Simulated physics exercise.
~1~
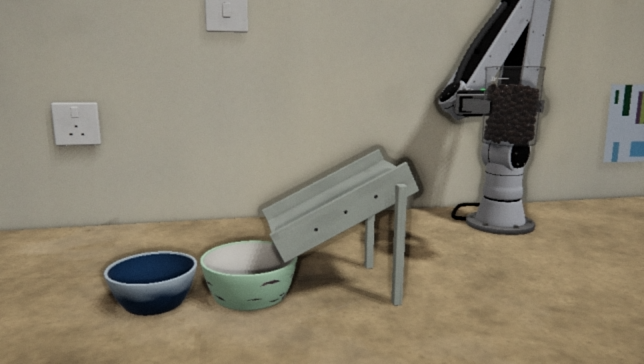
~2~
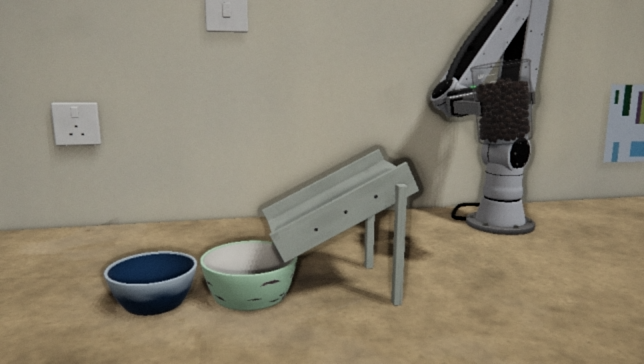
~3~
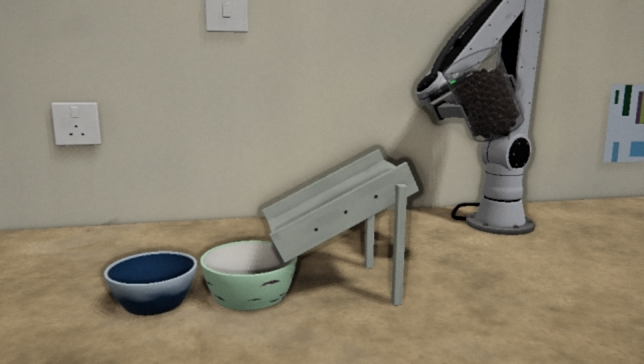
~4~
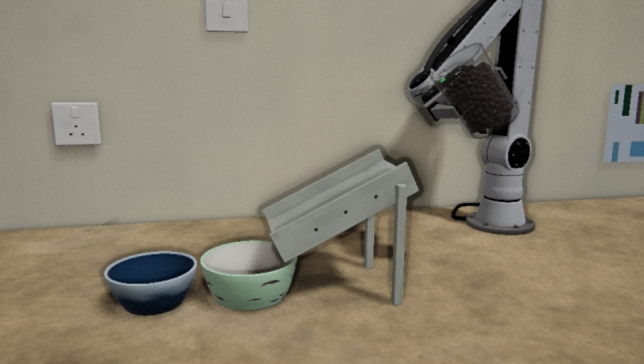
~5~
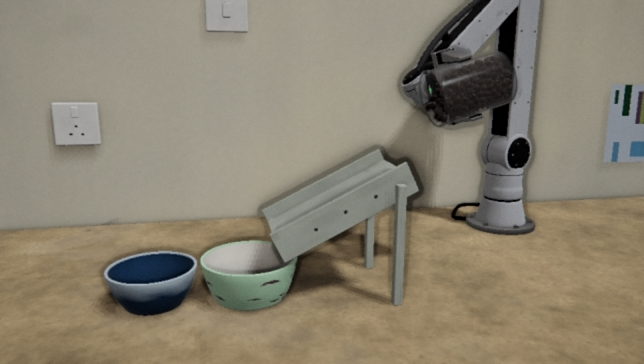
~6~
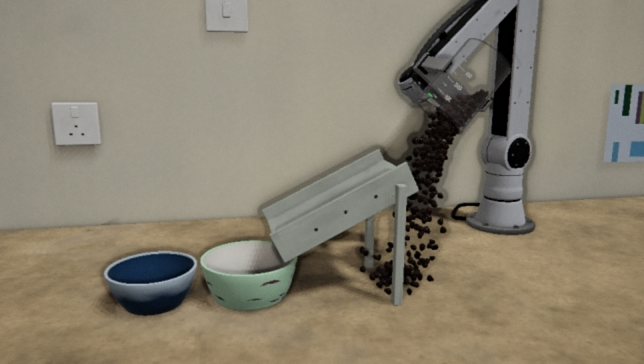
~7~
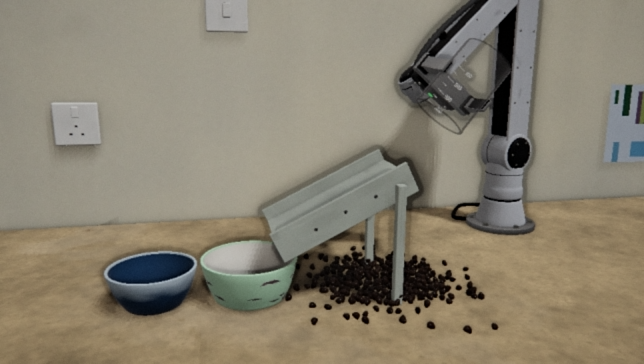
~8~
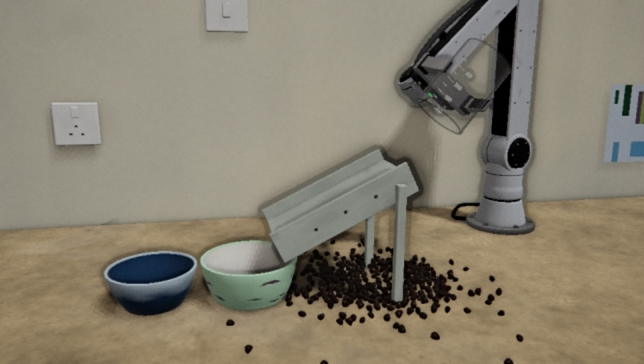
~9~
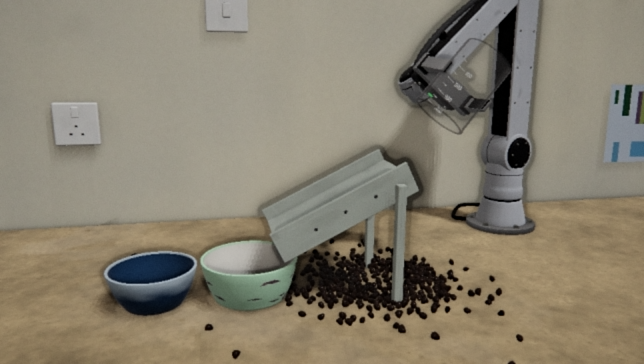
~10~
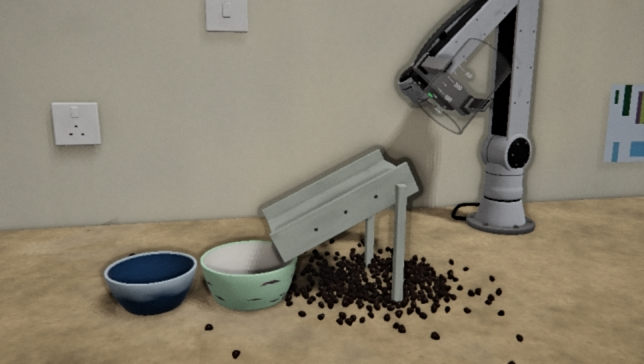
Robot arm tipping a clear beaker of dark beans behind a raised chute, spilling them across the table beside two empty bowls.
